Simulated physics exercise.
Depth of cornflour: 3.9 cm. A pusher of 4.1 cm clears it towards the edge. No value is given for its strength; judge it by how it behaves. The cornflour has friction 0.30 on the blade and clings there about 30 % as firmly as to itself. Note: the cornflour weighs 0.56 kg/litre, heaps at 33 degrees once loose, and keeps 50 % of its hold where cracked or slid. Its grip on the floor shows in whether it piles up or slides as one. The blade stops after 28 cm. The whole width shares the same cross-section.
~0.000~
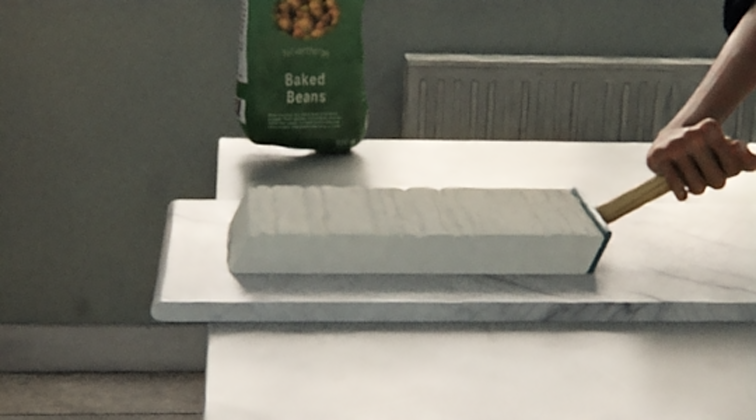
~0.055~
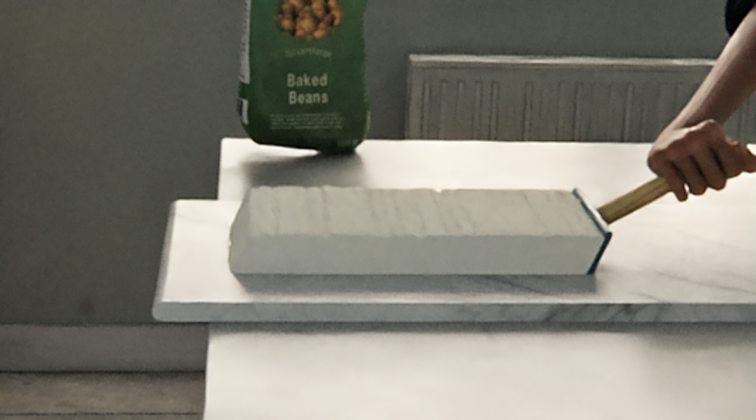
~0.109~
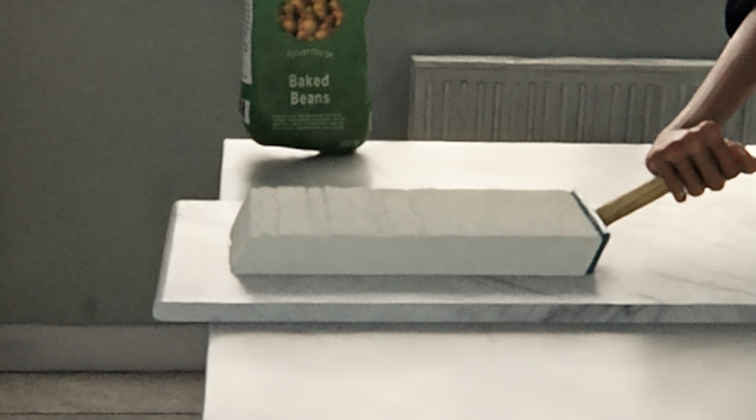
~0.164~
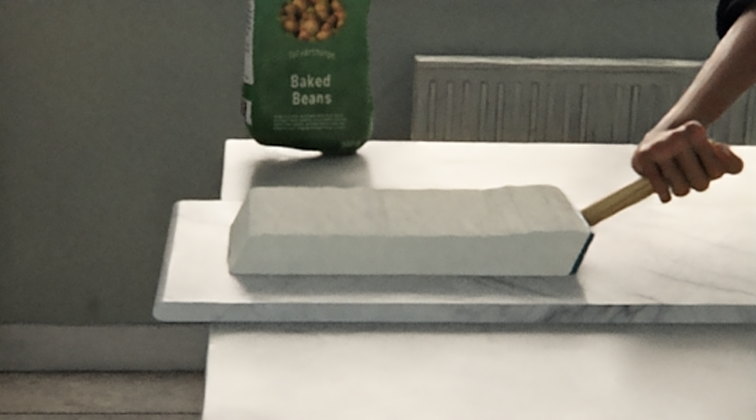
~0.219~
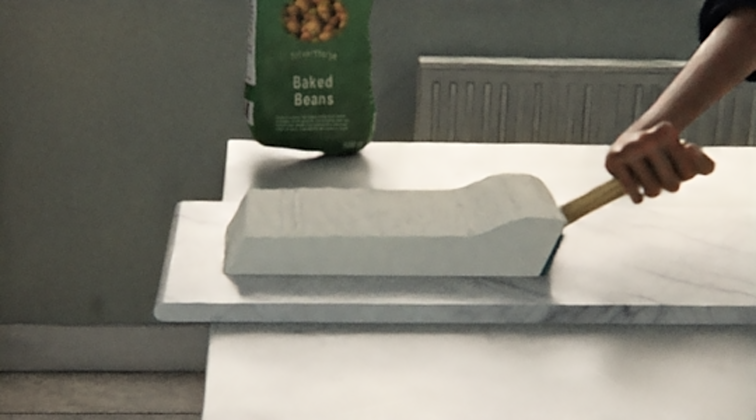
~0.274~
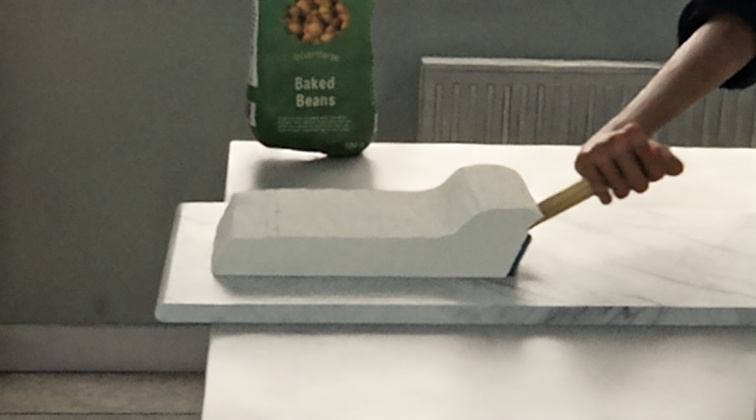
The clip shows a hand holding a wooden-handled blade against a long pale block of cornflour on a marble board, near a green baked beans bag, then pushing it left as the flour's right end rises into a hump.
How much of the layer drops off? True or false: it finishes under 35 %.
False.
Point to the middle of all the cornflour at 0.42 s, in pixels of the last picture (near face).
Near pixel (310, 251).
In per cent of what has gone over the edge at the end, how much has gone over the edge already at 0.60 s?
It is about 30 %.
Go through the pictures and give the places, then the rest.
In the first frame, foot of the blade at (586, 274), not yet moved; front end of the cornflour at (232, 267), piled 3.8 cm high.
In the second frame, foot of the blade at (586, 275), not yet moved; front end of the cornflour at (233, 267), piled 3.8 cm high.
In the third frame, foot of the blade at (584, 275), not yet moved; front end of the cornflour at (234, 267), piled 3.8 cm high.
In the fourth frame, foot of the blade at (568, 276), moved 1.7 cm; front end of the cornflour at (233, 267), piled 4.5 cm high.
In the fifth frame, foot of the blade at (539, 276), moved 4.7 cm; front end of the cornflour at (228, 268), piled 5.9 cm high.
In the sixth frame, foot of the blade at (506, 277), moved 7.9 cm; front end of the cornflour at (215, 269), piled 7.0 cm high.
By 0.42 s, 0 % has gone over the edge and 3 % has spilled back over the blade.
By 0.60 s, 13 % has gone over the edge and 3 % has spilled back over the blade.
By 0.77 s, 41 % has gone over the edge and 3 % has spilled back over the blade.
By 0.95 s, 50 % has gone over the edge and 3 % has spilled back over the blade.
By 1.11 s, at the end, 50 % has gone over the edge and 3 % has spilled back over the blade.
